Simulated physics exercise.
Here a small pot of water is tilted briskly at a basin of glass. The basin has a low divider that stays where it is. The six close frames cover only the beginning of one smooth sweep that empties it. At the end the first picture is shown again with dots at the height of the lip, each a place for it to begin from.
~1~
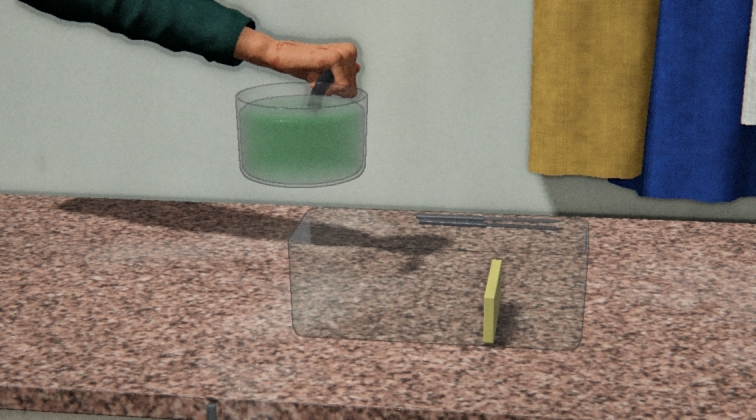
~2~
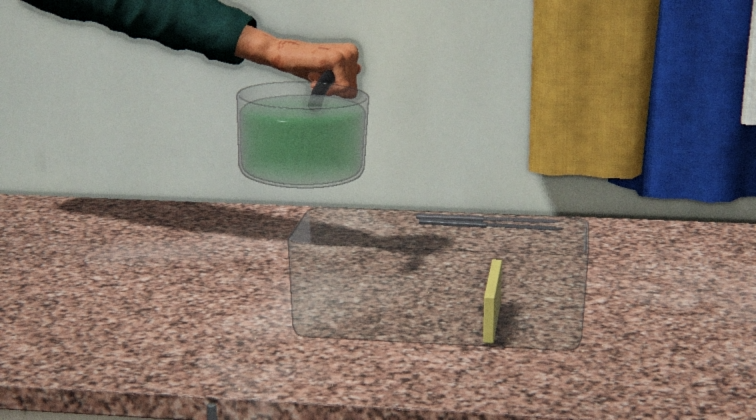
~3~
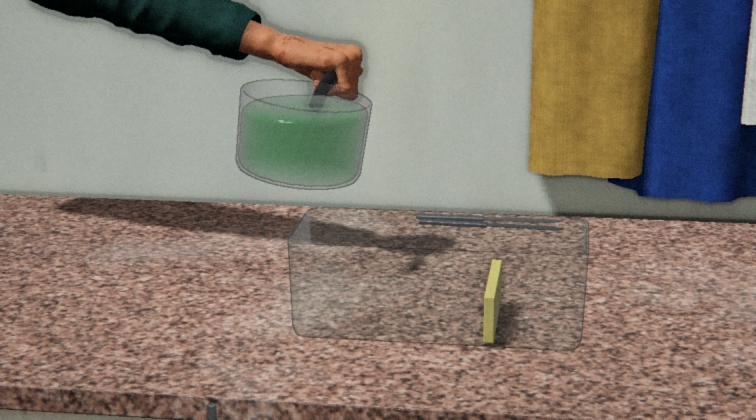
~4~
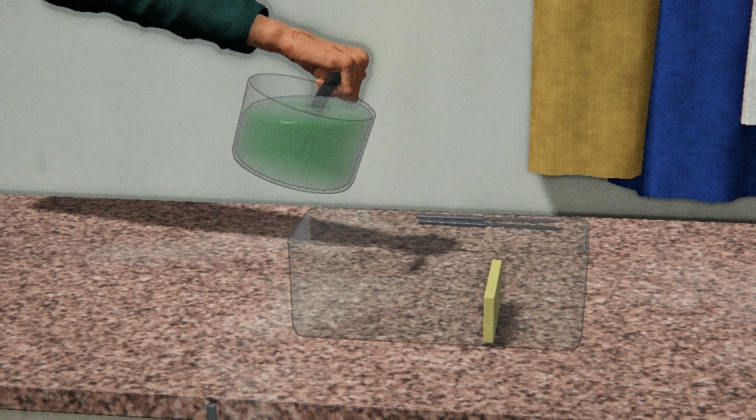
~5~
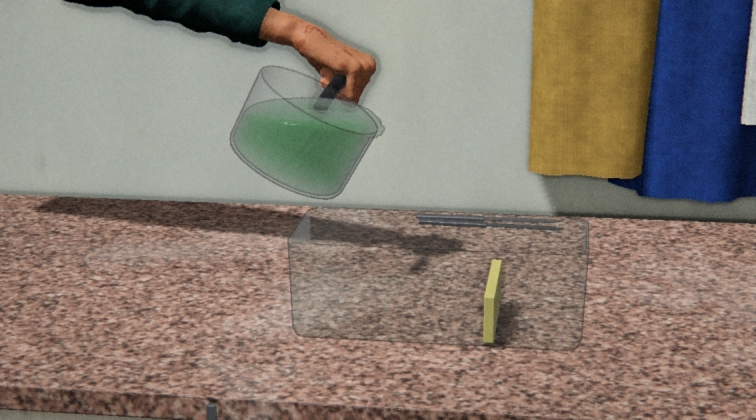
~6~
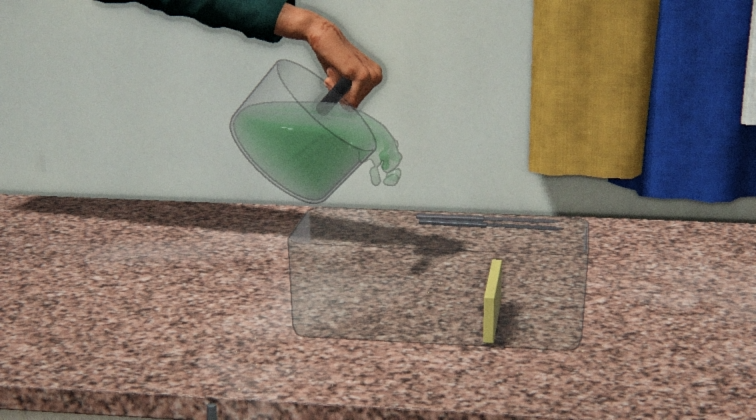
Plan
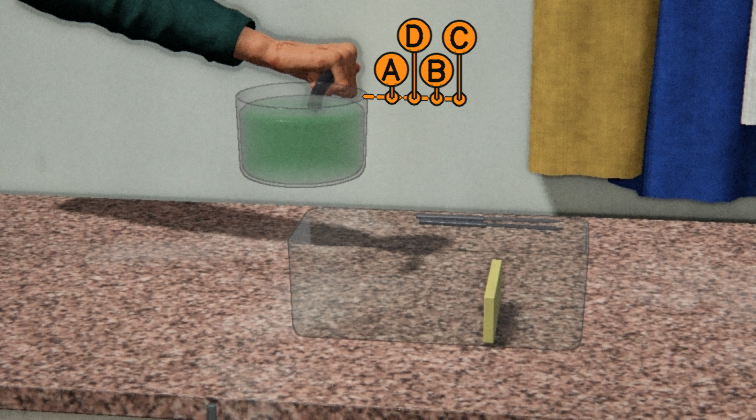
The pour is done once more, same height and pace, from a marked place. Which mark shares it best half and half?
Spot C.
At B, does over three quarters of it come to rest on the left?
No.
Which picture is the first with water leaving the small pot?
In picture 5.
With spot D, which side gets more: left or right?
The left side.
On the marked copy, A at (391, 97); B at (436, 98); C at (459, 99); D at (414, 97).
For spot A, about 87 % ends left of the wall and 9 % right of it; 4 % is lost outside.
For spot B, about 65 % ends left of the wall and 31 % right of it; 3 % is lost outside.
For spot C, about 50 % ends left of the wall and 48 % right of it.
For spot D, about 82 % ends left of the wall and 10 % right of it; 8 % is lost outside.
